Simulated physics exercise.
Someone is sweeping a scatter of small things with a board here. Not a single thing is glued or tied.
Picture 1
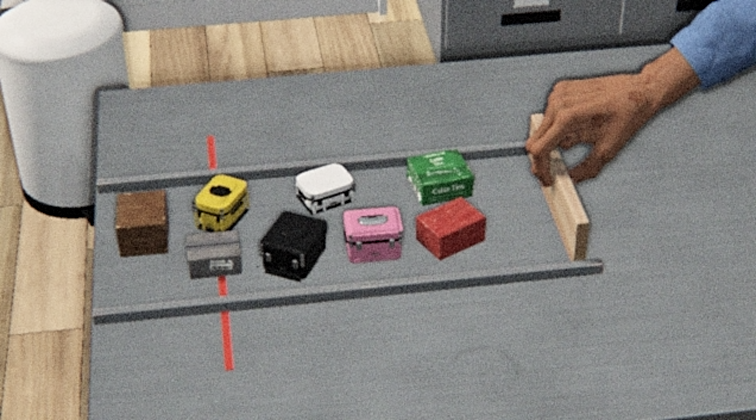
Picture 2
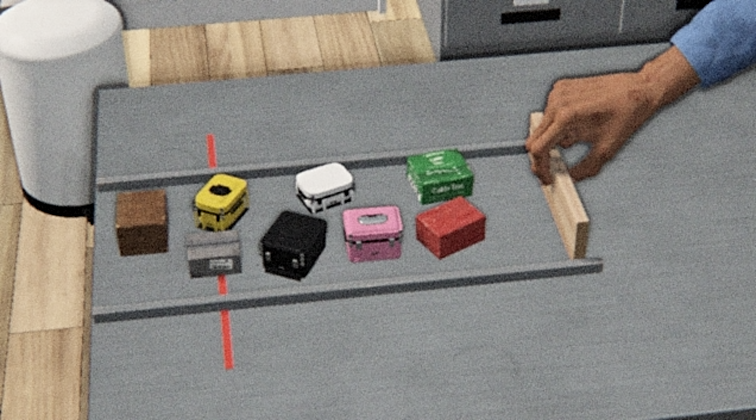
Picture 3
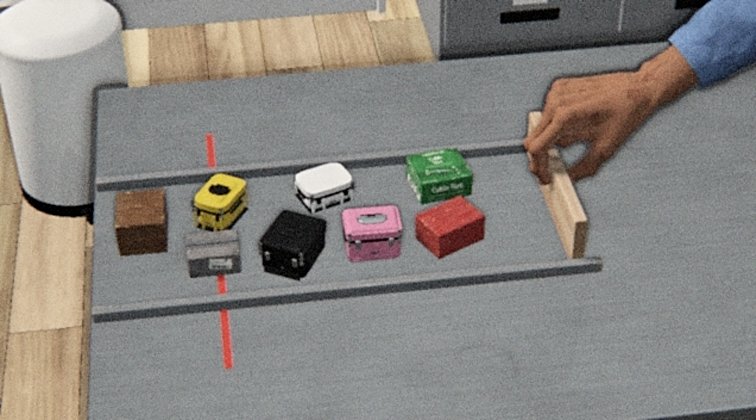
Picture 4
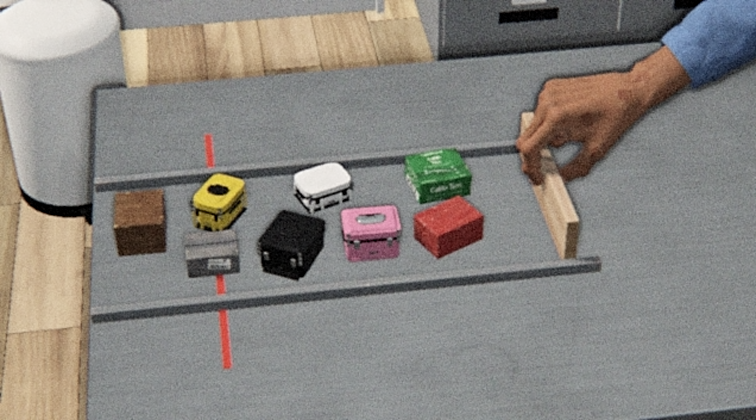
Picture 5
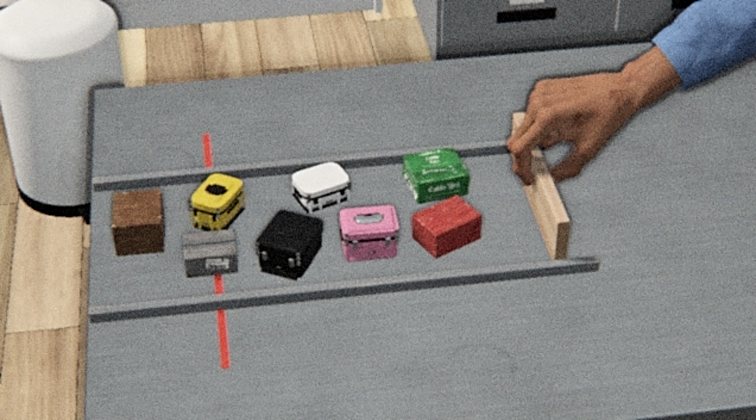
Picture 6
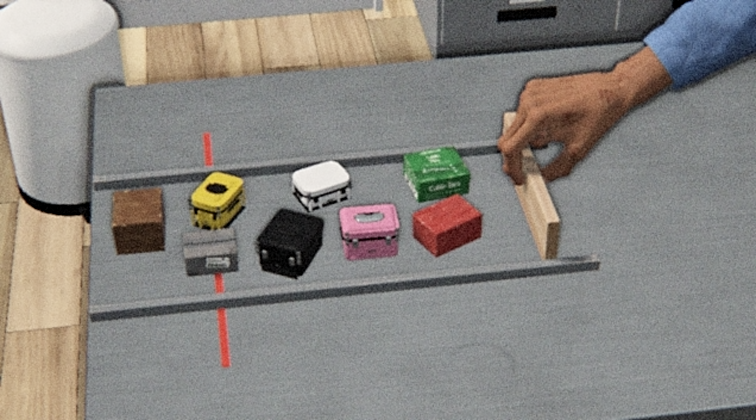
On a grey tabletop between two rails, a hand slides a wooden board slightly left toward small coloured boxes and cases.
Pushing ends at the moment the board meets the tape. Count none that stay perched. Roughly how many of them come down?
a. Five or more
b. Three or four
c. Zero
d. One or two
The answer is b.
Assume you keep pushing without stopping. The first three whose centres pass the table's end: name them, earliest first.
Those would be the grey box, the brown block and the black case, in that order.
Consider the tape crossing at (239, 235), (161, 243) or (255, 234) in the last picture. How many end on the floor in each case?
1, 6, 1.
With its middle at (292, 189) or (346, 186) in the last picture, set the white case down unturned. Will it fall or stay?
The white case stays on; stays on.
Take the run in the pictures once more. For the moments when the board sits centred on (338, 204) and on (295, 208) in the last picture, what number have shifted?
First 7 and then 8.
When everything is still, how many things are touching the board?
The answer is 2.
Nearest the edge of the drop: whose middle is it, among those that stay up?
The yellow case.
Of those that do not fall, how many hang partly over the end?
1 in all.
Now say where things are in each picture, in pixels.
In the first picture, brown block (143, 223); grey box (214, 255); yellow case (222, 205); board (557, 187); tape (219, 241).
In the second picture, grey box (214, 254); white case (325, 189).
In the third picture, yellow case (221, 204); black case (294, 245).
In the fourth picture, brown block (141, 223); red block (449, 227).
In the fifth picture, grey box (210, 253); green box (436, 175).
In the sixth picture, brown block (139, 221); grey box (211, 252); yellow case (218, 203); board (529, 185); tape (215, 238).
Soon after, none off yet; brown block at rest near (139, 221); grey box at rest near (211, 252); yellow case at rest near (218, 203).
Then, none off yet; brown block at rest near (139, 221); grey box moved about its own width near (161, 257); yellow case moving near (207, 205).
Further on, none off yet; brown block moved about its own width near (102, 229); grey box tipped well over near (69, 280); yellow case moved well along near (137, 212).
At rest, the number that fall off is three or four; fallen, black case, grey box and brown block.
